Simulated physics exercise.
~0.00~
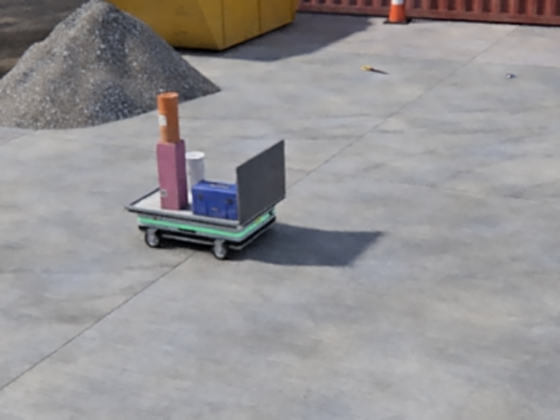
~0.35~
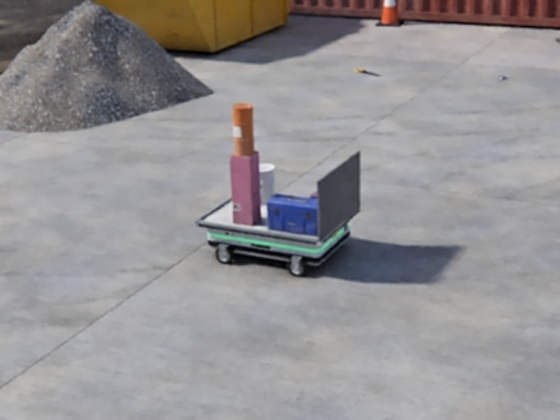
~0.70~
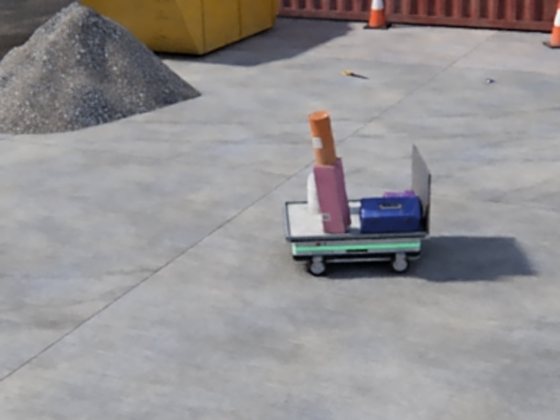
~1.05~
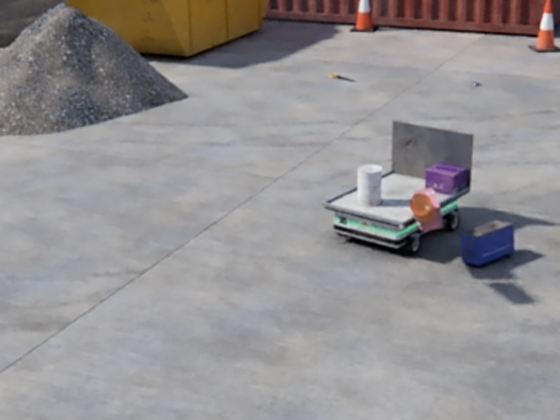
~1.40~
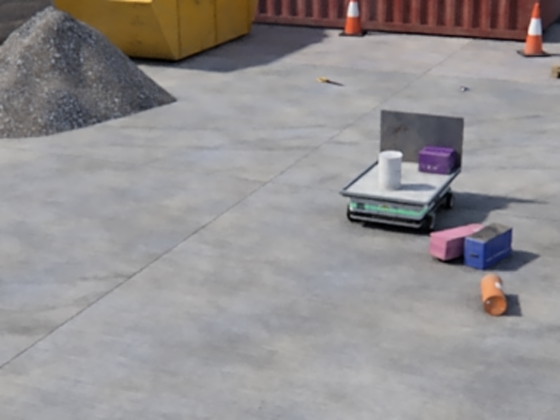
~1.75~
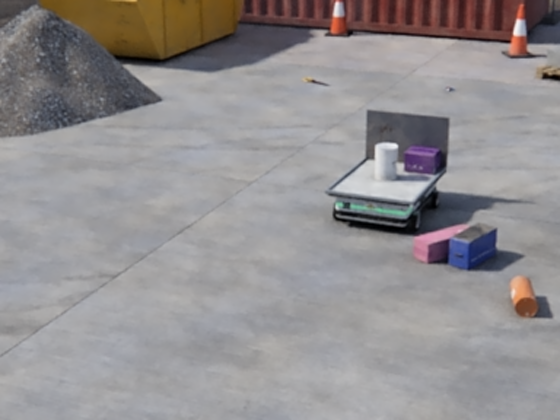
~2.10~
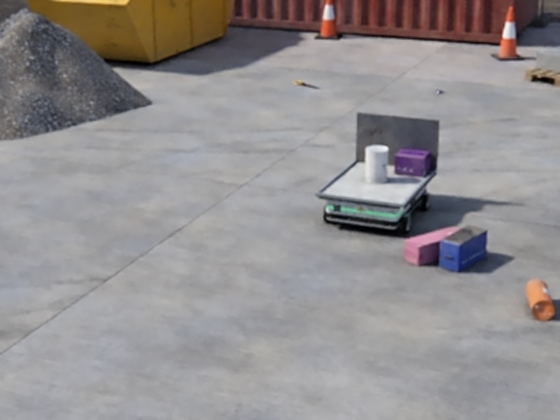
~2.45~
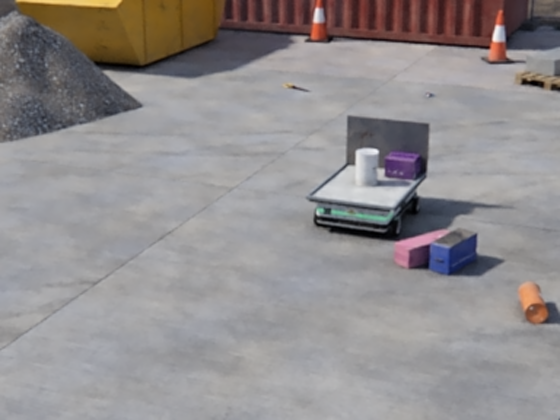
On a sunlit concrete yard, with a gravel heap, a yellow skip and a rust-red container behind, a small flat cart carries a white canister, an orange canister standing by a tall pink box, a blue toolbox and a purple box near its upright board. It rolls to the right, then begins turning away from the viewer. As it turns, the orange canister and pink box lean, then topple over the side with the toolbox. The orange canister rolls farther right across the ground. The cart stops, the white canister still upright beside the purple box, the three fallen items lying nearby.
